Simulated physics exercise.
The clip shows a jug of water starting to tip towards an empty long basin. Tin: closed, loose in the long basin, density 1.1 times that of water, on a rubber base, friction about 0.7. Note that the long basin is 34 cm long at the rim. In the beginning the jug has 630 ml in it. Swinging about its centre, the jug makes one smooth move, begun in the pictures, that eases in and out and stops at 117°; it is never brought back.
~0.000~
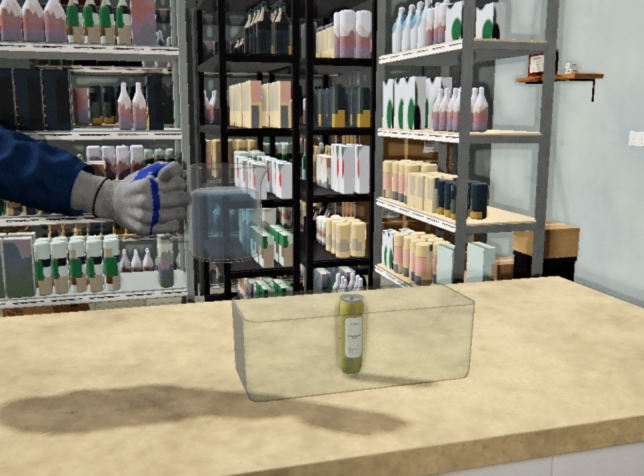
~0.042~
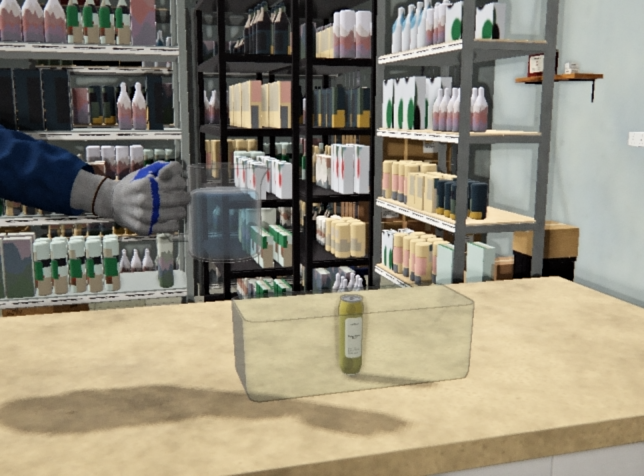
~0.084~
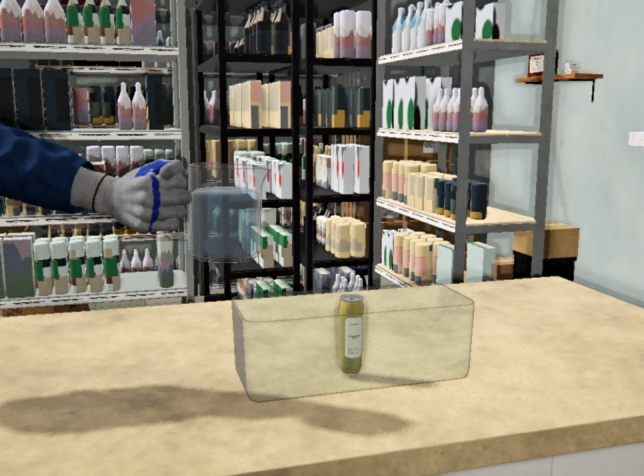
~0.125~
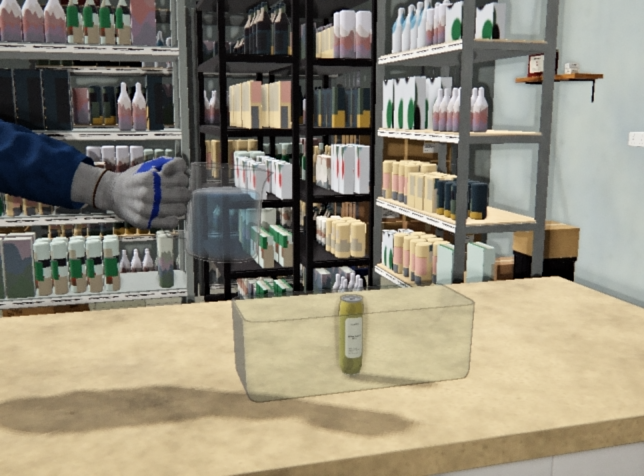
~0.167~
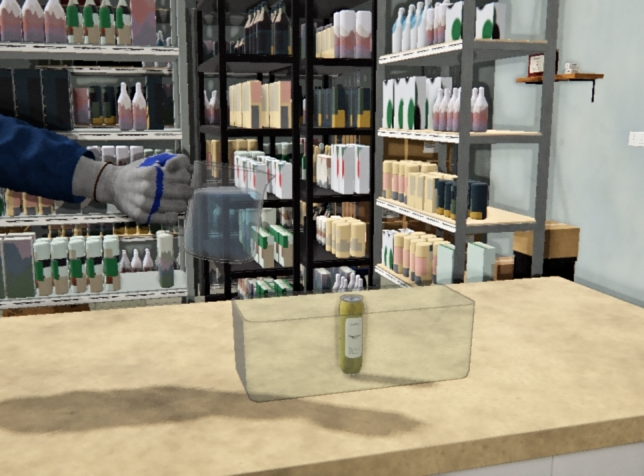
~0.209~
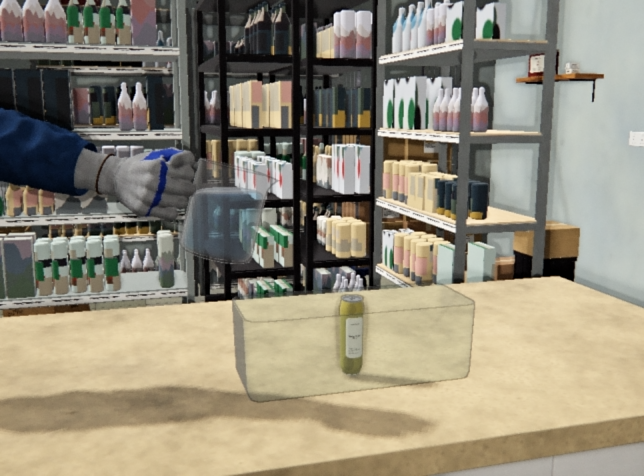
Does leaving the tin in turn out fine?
It survives.
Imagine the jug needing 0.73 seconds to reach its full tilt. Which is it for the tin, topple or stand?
With that tilt, the tin stays on its base.
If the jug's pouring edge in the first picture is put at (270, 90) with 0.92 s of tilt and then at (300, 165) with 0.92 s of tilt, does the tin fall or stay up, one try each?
Run one: It tumbles. Run two: It tumbles.
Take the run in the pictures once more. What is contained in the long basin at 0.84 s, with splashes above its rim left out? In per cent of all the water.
Value: Approx. 60 %.
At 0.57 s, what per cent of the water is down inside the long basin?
I reckon close to 1 percent of it.
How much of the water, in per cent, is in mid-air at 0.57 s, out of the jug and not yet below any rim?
16 per cent.
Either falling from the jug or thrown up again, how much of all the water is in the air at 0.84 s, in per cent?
I'd say some 20 per cent is in the air.
Then, 0.57 s in, the tilt is 80° and 83 per cent is still to pour; the tin stands where it began.
Then, 0.84 s in, the tilt is 115° and 20 per cent is still to pour; the tin stands where it began.
Then, 1.12 s in, the tilt is 117° and 0 per cent is still to pour; the tin stands where it began.
Then, 1.42 s in, the tilt is 117° and 0 per cent is still to pour; the tin stands where it began.
Finally, the tin stands where it began.
